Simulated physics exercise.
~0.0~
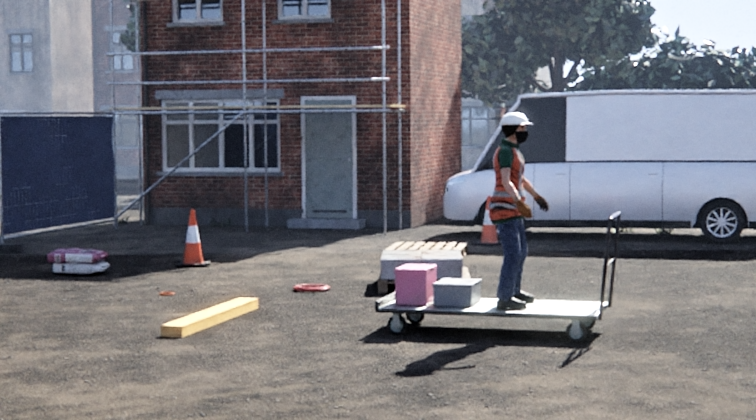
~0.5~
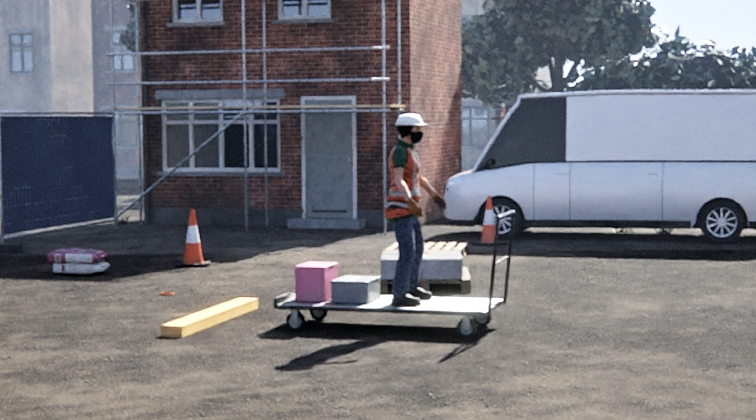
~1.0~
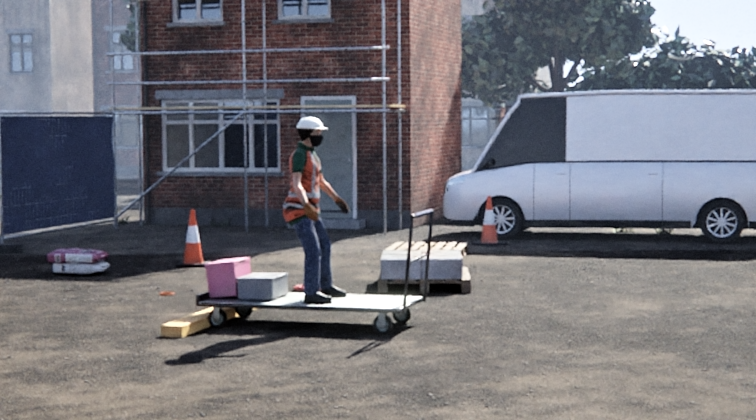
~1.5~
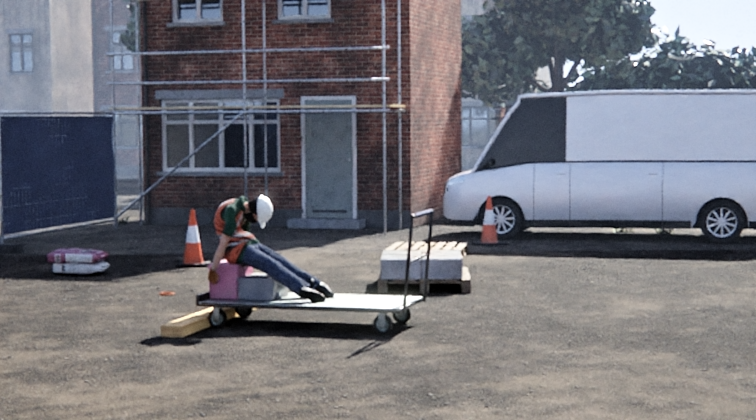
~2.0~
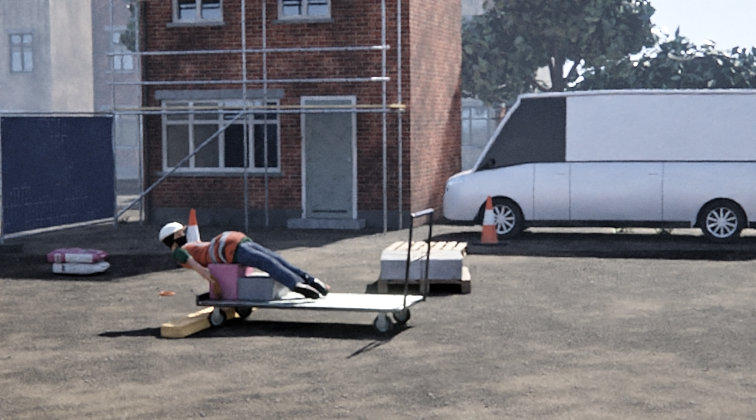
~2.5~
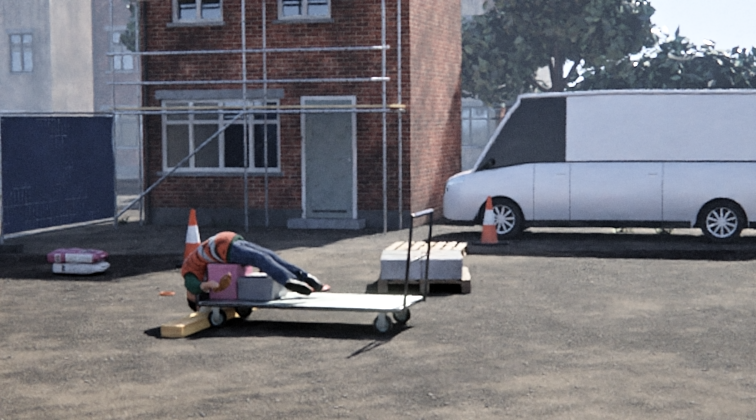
Flatbed trolley rolling left into a yellow beam and stopping, its standing worker toppling over two boxes, head hanging past the edge.
